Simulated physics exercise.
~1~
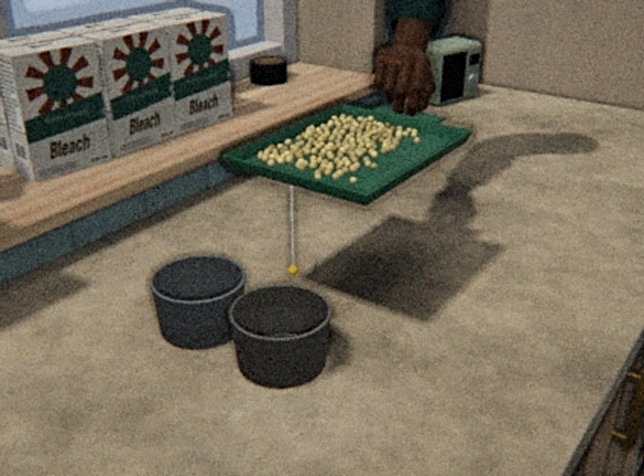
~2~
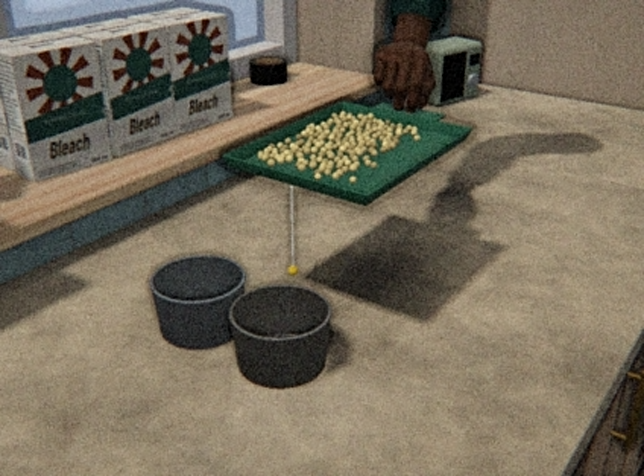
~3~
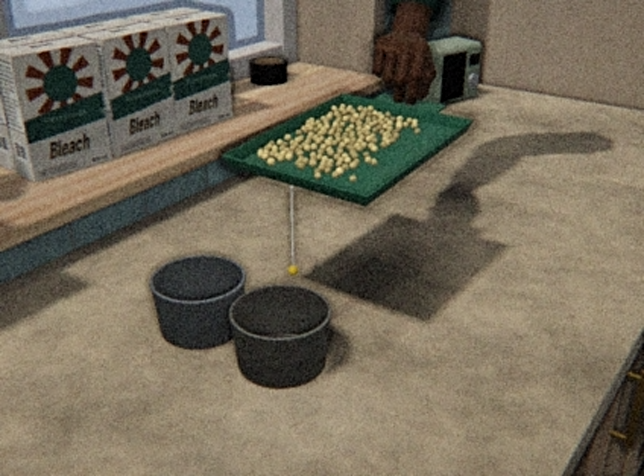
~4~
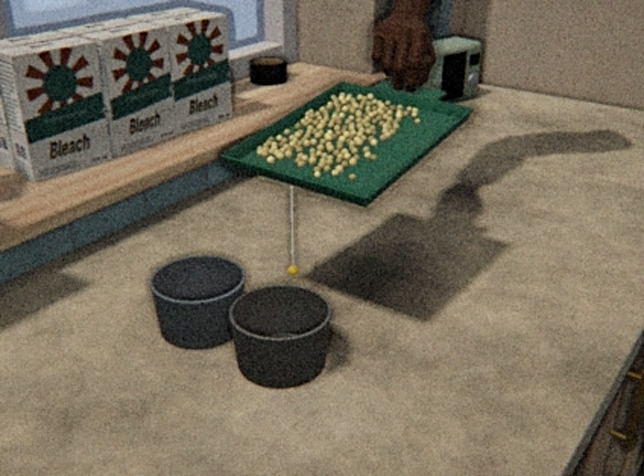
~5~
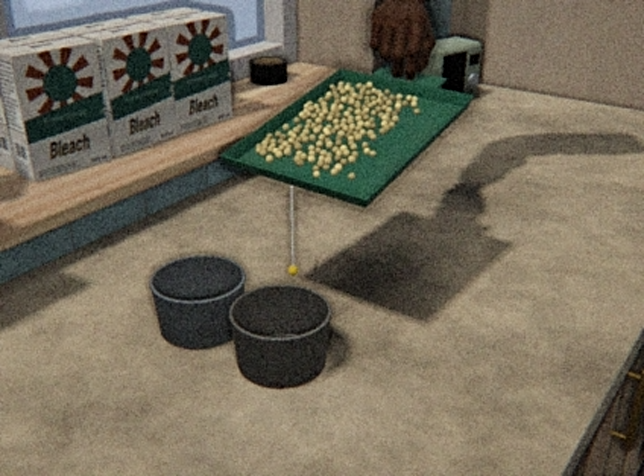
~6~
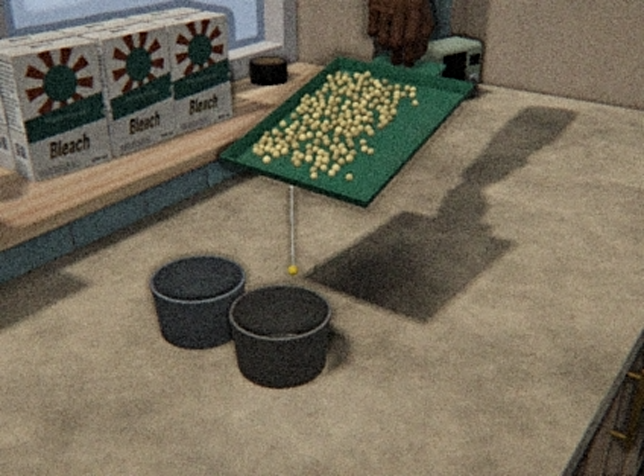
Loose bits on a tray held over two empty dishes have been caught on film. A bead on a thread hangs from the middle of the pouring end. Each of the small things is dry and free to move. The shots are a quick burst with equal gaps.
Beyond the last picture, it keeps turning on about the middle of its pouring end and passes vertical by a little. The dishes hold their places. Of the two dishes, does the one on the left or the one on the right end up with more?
The one on the right.
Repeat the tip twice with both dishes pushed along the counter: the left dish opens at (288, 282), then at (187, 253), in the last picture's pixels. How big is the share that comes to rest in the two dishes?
You'd see around 50 per cent and then around 40 per cent.
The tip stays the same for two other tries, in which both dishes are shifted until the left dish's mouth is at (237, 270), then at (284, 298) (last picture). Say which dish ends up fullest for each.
For the first place, the dish on the right side; for the second, the dish on the left side.
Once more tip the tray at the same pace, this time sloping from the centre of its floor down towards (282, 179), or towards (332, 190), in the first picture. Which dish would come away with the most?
The first slope favours the dish to the left, the second the dish to the right.
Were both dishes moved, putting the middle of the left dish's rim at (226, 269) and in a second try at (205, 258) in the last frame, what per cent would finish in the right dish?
50, then 40 %.
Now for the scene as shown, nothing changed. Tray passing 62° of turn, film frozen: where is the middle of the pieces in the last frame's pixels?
The load's middle is around (295, 177).
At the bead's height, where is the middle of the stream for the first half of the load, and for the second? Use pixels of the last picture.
The opening part goes through (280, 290); what follows goes through (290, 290).
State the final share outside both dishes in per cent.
Roughly 30 in a hundred.
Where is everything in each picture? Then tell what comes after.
Corners of the pouring end (229, 155) and (366, 192), level; middle of the load (346, 142), soya beans; left dish (167, 318); right dish (250, 355); bead on its thread (293, 270), in the first frame.
Corners of the pouring end (229, 155) and (366, 192), level; middle of the load (346, 141), in the second frame.
Corners of the pouring end (229, 154) and (366, 193), tipped barely, lowest at the right corner; middle of the load (346, 136), in the third frame.
Corners of the pouring end (228, 154) and (365, 194), tipped a little, lowest at the right corner; middle of the load (345, 128), in the fourth frame.
Corners of the pouring end (228, 154) and (365, 195), tipped a little, lowest at the right corner; middle of the load (344, 122), in the fifth frame.
Corners of the pouring end (227, 154) and (364, 196), tipped clearly, lowest at the right corner; middle of the load (342, 116), roughly a third on the move; left dish (167, 318); right dish (250, 355), in the sixth frame.
Just after the last frame, tray tipped steeply; the larger part on the tray; about a tenth in the right dish; just a few in the left dish; about a tenth outside both; about a tenth in the air.
A moment on, tray tipped past a quarter turn; roughly half in the right dish; about a tenth in the left dish; roughly a quarter outside both; about a tenth in the air.
Further on, tray tipped past a quarter turn; roughly two thirds in the right dish; about a tenth in the left dish; roughly a quarter outside both.
When it is over, tray tipped past a quarter turn; roughly two thirds in the right dish; about a tenth in the left dish; roughly a quarter outside both.
